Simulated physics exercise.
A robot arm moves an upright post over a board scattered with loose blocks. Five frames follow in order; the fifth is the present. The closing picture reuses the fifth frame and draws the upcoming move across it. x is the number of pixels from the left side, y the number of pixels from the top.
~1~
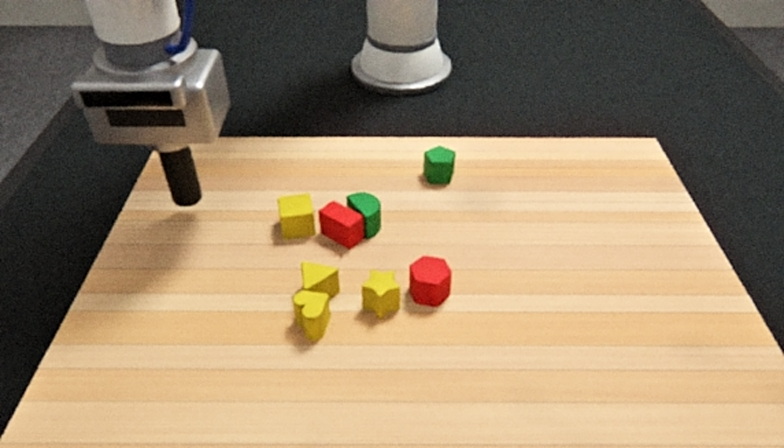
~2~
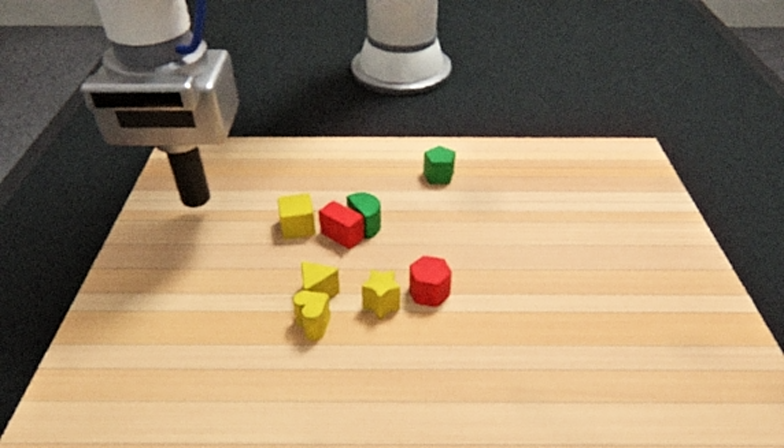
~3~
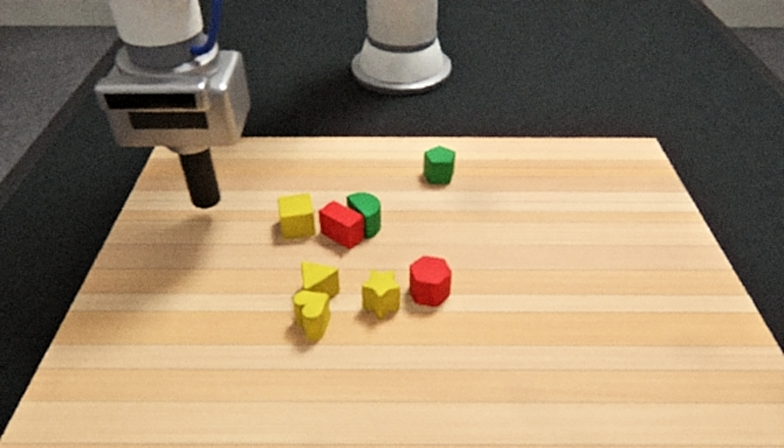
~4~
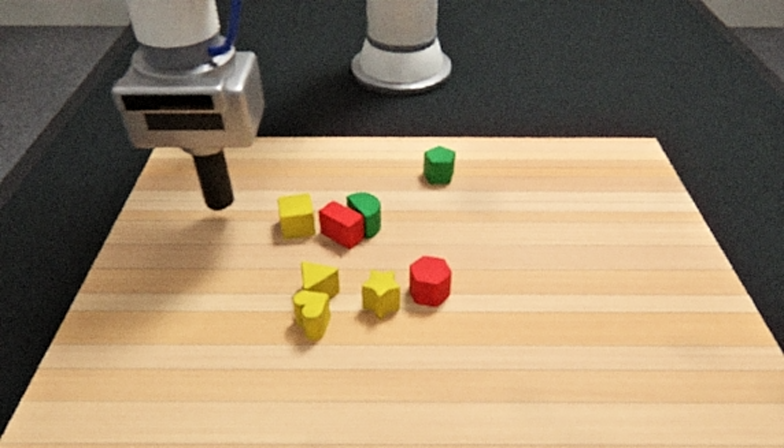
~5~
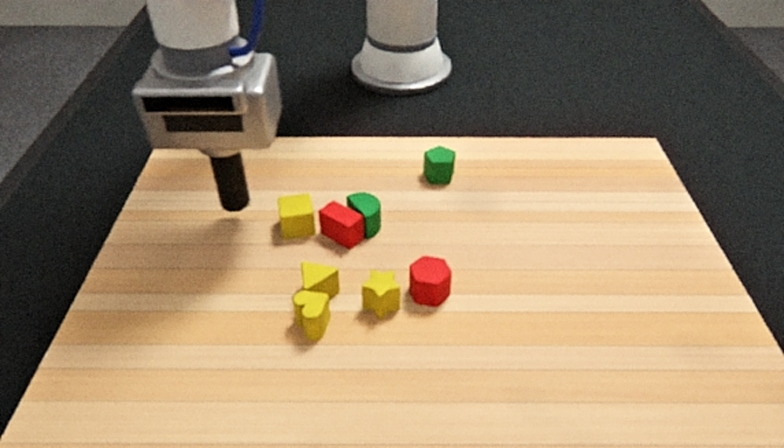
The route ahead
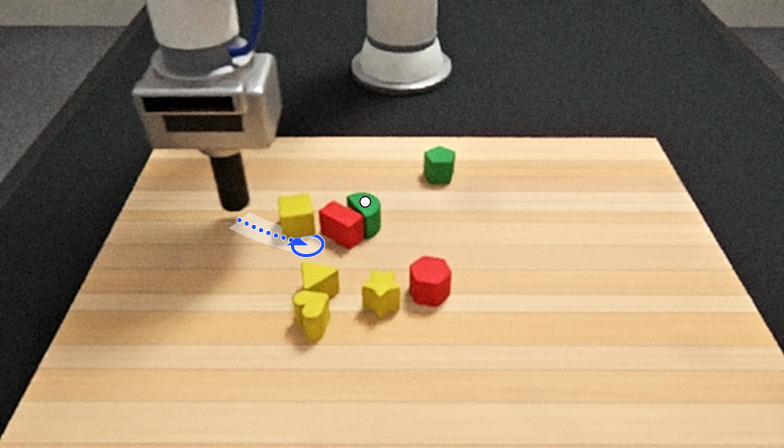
A light wooden board lies on a black surface, seen from above and in front by a still camera. Yellow, red and green blocks sit scattered across it, with a lone green one near the far edge and a white robot base behind. At the upper left, a robot arm holding a dark upright post slides it a short way right toward the yellow square block, while every block stays still.
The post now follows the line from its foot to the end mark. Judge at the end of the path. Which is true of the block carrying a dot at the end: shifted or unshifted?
Once the path ends, it is somewhere new.
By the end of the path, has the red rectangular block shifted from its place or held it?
Put simply, it goes somewhere else.
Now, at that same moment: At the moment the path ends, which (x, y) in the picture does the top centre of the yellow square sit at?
Near (322, 203).
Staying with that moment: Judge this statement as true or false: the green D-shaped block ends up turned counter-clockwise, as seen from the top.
The statement is incorrect.
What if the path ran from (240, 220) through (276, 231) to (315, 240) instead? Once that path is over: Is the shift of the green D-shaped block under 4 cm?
The answer is yes.
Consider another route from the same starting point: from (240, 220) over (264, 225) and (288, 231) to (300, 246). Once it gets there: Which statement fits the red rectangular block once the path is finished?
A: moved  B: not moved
Answer: A.
Path on the board, from (240, 220) via (260, 230) and (283, 238), ending at (308, 245); the dot is on the green D-shaped block.
The first path, step by step. Halfway along, post (269, 218); yellow square (299, 204).
At the end, post (306, 229); yellow square (322, 203), turned 55° anticlockwise; yellow three-sided block in place; red rectangular block (356, 209), turned 45° clockwise; green D-shaped block (378, 199), turned 25° clockwise.
